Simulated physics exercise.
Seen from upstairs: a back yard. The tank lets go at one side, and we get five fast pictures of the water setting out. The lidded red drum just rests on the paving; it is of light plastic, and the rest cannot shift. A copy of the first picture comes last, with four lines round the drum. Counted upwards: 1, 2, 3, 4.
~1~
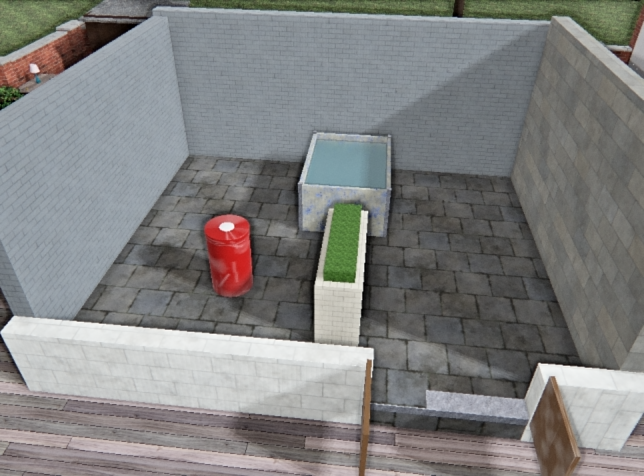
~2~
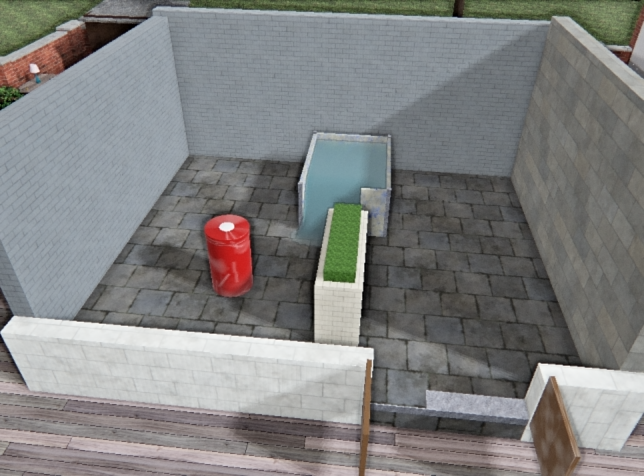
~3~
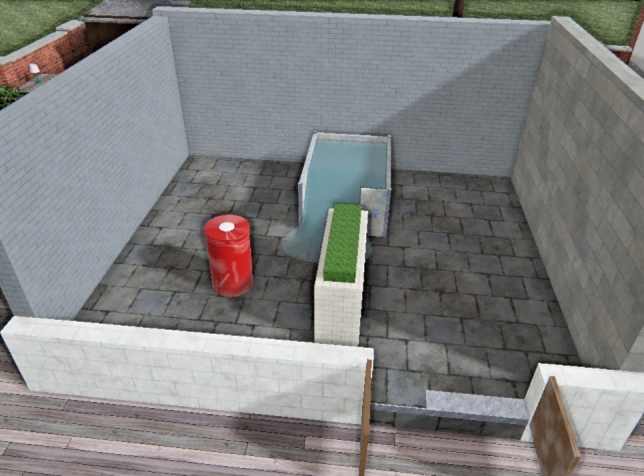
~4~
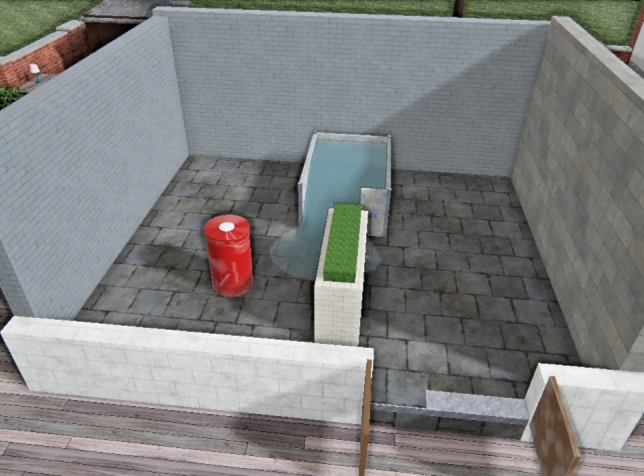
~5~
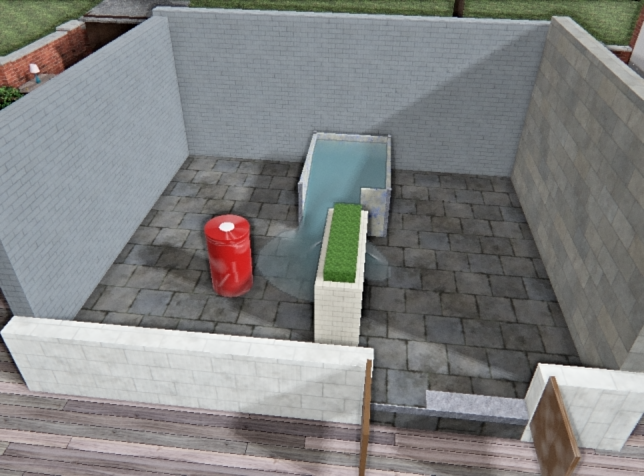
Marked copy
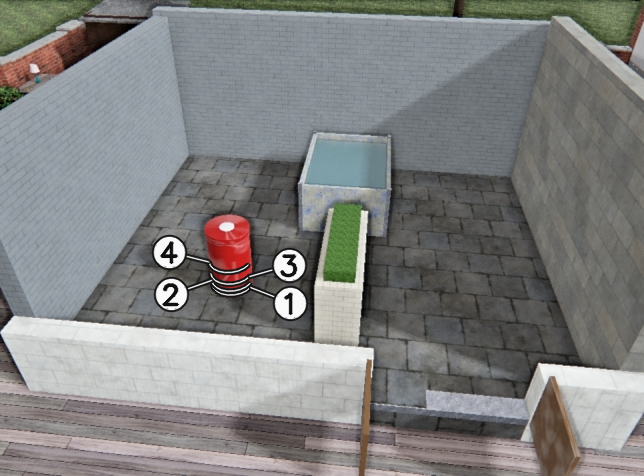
At first, a full tank of water stands against the back wall of a paved yard, behind a hedge-topped planter and a red drum. Then most of the tank's front side is gone, and water pours out onto the paving. A shallow puddle spreads around the planter while the drum stays still.
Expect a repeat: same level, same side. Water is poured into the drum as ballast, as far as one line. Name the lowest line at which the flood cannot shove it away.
The limit is 4.
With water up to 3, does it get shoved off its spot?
Yes, it does.
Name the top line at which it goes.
Here it is line 3.
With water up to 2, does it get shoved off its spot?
Yes.
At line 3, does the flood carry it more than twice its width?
No.
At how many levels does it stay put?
One.
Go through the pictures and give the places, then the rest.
Lid of the red drum at (226, 227); tank full, its middle at (348, 164); open gate at (454, 359), in the first picture.
Water covers 1 % of the ground, mostly out of sight from here, in the second picture.
Water covers 3 % of the ground, mostly out of sight from here, in the third picture.
Water covers 5 % of the ground, mostly out of sight from here, in the fourth picture.
Lid of the red drum at (226, 227); water covers 6 % of the ground, mostly out of sight from here, in the fifth picture.
On the marked copy, 1 at (227, 295); 2 at (227, 291); 3 at (226, 284); 4 at (224, 272); from the bottom up 1, 2, 3, 4.
Choosing 1, it is pushed about 3 times its own width away.
Choosing 2, it is pushed about 3 times its own width away.
Choosing 3, it is pushed about its own width away.
Choosing 4, it does not move.
